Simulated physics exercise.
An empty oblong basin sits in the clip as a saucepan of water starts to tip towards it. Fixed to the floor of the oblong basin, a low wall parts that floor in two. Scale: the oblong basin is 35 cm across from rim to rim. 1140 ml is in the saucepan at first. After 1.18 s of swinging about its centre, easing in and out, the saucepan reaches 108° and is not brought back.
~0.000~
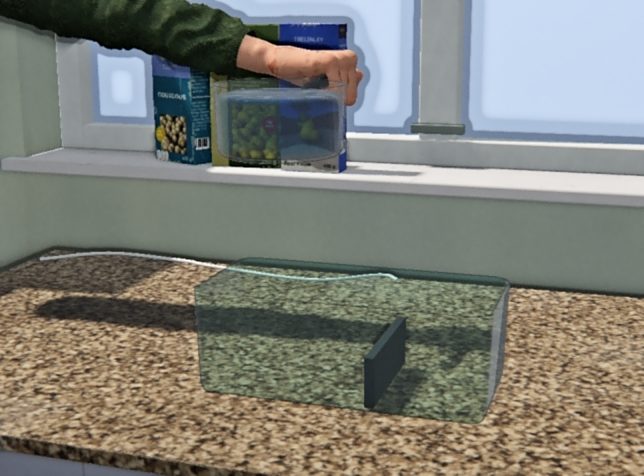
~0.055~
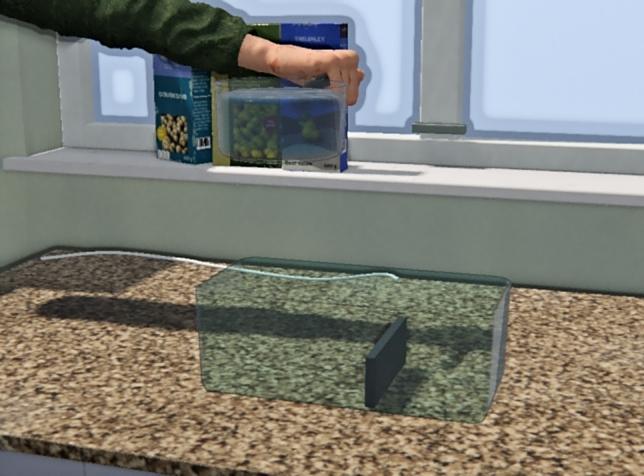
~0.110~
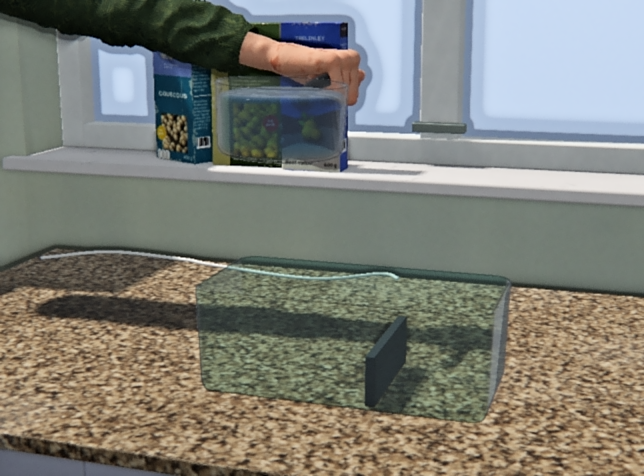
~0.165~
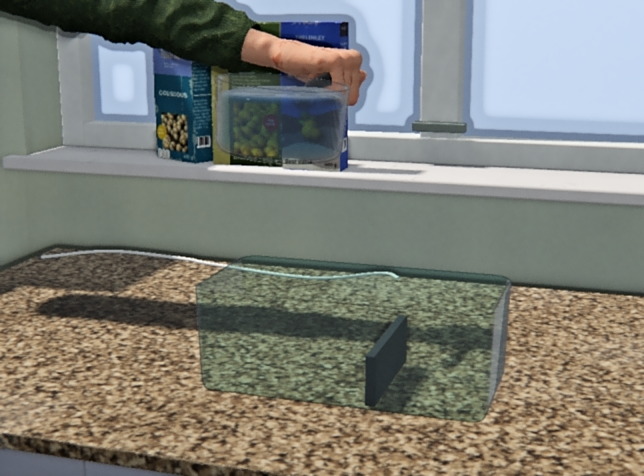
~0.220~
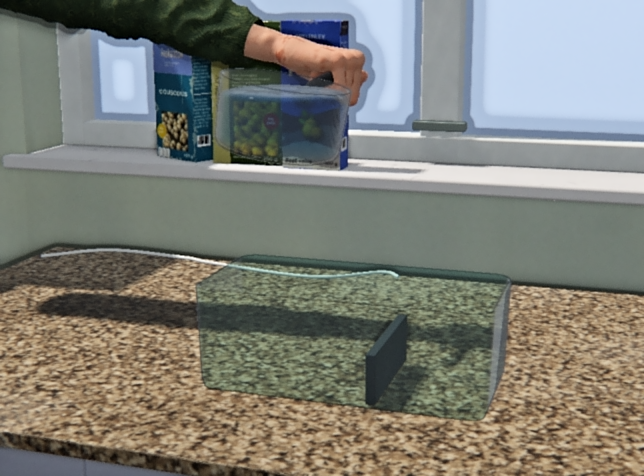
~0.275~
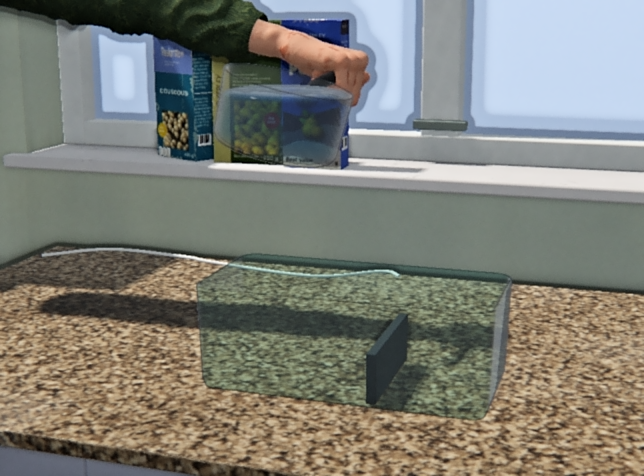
A hand in a dark green sleeve holds a clear container in front of boxes on a windowsill, tilting it slightly down to the right, while an empty transparent basin with a low dark divider stays still on the speckled countertop.
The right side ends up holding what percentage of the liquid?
About 71 in every hundred parts.
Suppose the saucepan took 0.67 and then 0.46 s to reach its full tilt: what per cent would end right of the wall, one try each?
Near 55 in a hundred on the first go and near 40 in a hundred on the second.
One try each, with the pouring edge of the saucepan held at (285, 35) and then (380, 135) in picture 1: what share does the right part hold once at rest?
Around 25 per cent first, around 90 per cent next.
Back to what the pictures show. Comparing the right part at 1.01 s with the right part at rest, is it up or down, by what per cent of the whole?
Net change: A rise of about 2 %.
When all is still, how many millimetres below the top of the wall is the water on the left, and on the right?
Some 52 mm on the left and 20 mm on the right.
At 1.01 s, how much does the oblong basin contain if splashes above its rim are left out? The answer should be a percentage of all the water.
I reckon close to 78 per cent.
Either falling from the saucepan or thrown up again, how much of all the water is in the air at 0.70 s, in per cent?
36 %.
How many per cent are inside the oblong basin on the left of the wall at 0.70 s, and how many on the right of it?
I'd say some 1 on the left and some 10 on the right.
After 0.70 s the tilt is 69° and 52 per cent is still to pour, 1 is left of the wall and 11 right of it.
After 1.01 s the tilt is 102° and 9 per cent is still to pour, 9 is left of the wall and 69 right of it.
After 1.33 s the tilt is 108° and 0 per cent is still to pour, 26 is left of the wall and 71 right of it.
After 1.68 s the tilt is 108° and 0 per cent is still to pour, 27 is left of the wall and 71 right of it.
In the end 27 per cent lies left of the wall, 71 right of it and 1 outside.
